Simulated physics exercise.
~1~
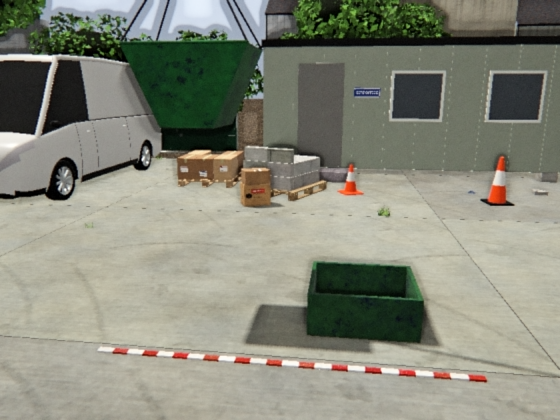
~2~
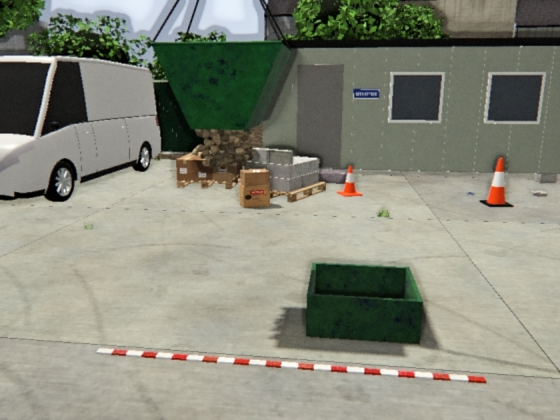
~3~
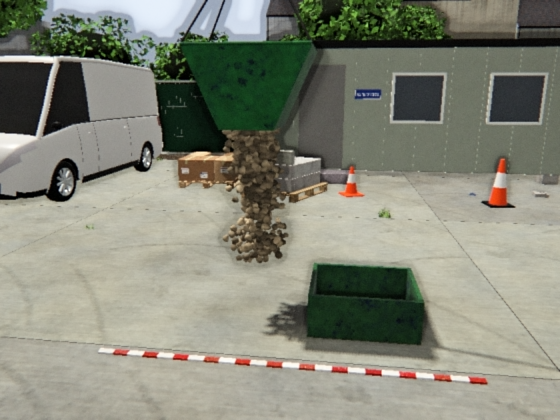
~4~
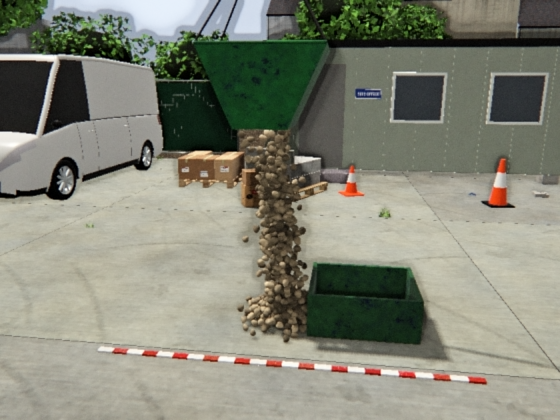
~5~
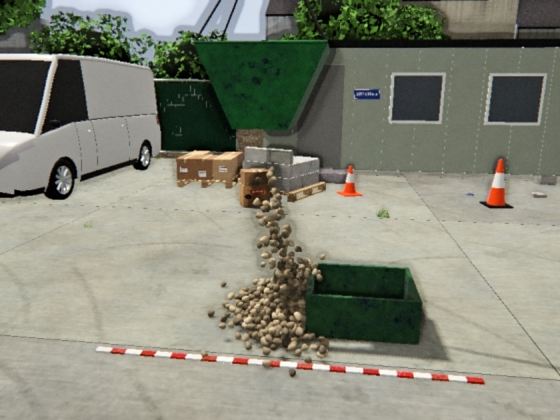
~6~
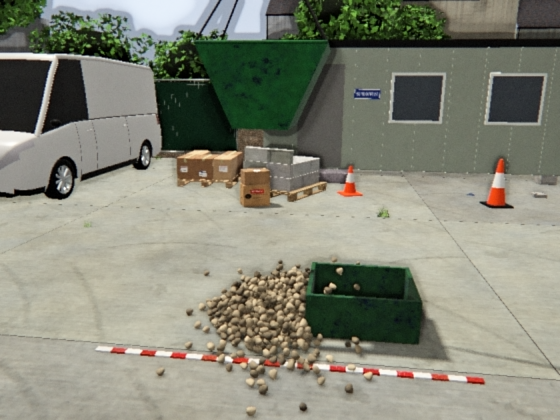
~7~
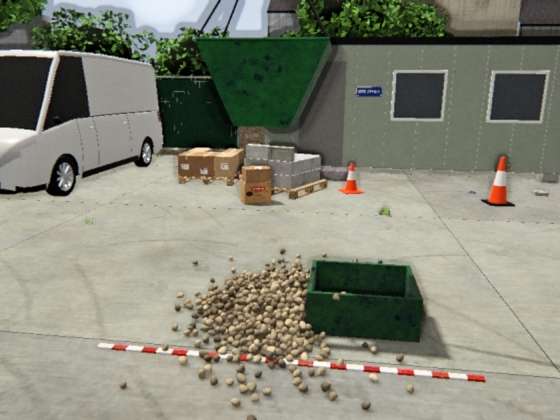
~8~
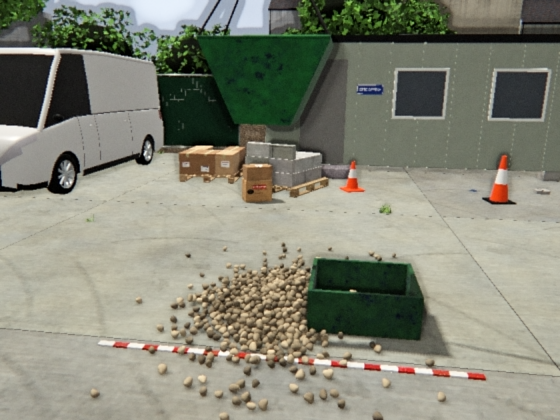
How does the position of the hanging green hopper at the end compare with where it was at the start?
At the start the hopper hangs close to the white van, and by the end it is farther to the right, above the cardboard boxes and grey blocks.
The video shows a green hopper moving right across a yard beside a white van, spilling rounded stones from its bottom. The stones fall to the left of a green bin and scatter around a striped staff, leaving the bin empty as the hopper hangs still.
